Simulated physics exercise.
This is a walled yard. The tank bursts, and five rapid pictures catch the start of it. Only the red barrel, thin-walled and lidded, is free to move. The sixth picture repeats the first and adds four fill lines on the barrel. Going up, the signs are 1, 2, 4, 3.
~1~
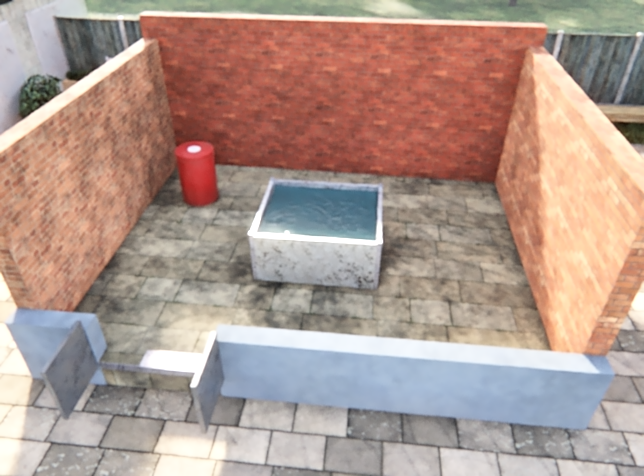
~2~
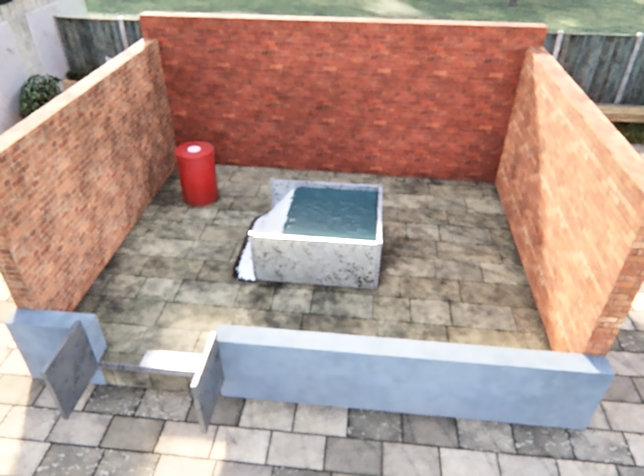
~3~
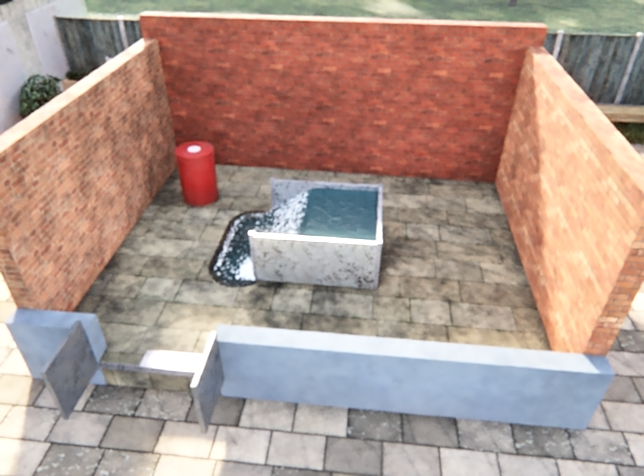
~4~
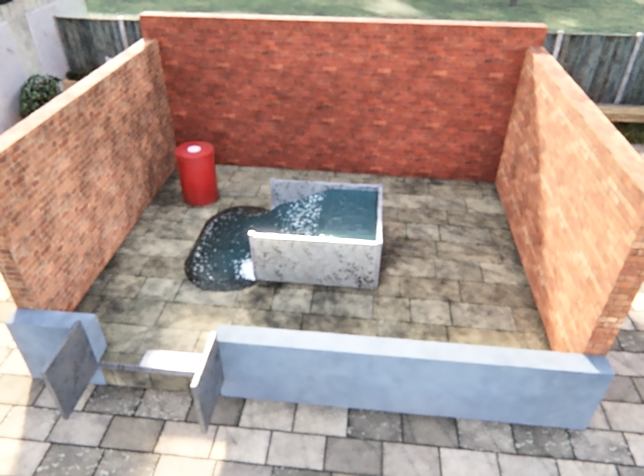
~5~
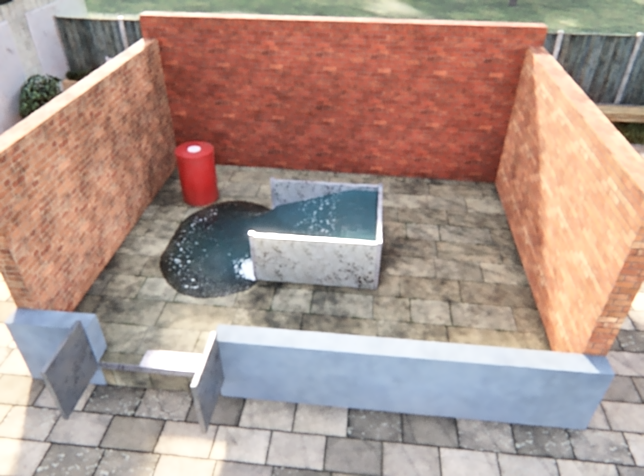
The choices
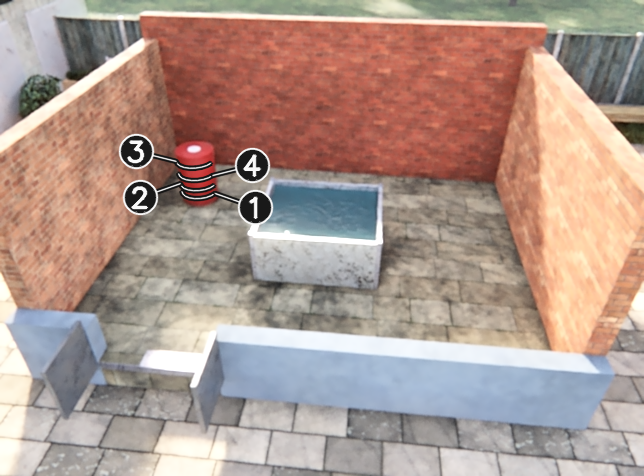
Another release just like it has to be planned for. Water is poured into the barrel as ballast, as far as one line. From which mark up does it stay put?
2 is the one.
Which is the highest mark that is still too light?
That is mark 1.
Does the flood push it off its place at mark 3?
No, not at all.
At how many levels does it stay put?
Three.
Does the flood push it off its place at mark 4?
No, that is safe.
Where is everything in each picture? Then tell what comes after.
Lid of the red barrel at (194, 149); tank full, its middle at (321, 213); open gate at (157, 322).
Water covers 2 % of the ground and is seen nearest the barrel at (264, 216).
Water covers 5 % of the ground and is seen nearest the barrel at (246, 214).
Water covers 8 % of the ground and is seen nearest the barrel at (216, 216).
Lid of the red barrel at (194, 149); water covers 12 % of the ground and is seen nearest the barrel at (208, 209).
On the marked copy, 1 at (194, 198); 2 at (193, 190); 3 at (189, 168); 4 at (191, 180); from the bottom up 1, 2, 4, 3.
If 1 is chosen, it is pushed about half its own width away.
If 2 is chosen, it does not move.
If 3 is chosen, it does not move.
If 4 is chosen, it does not move.
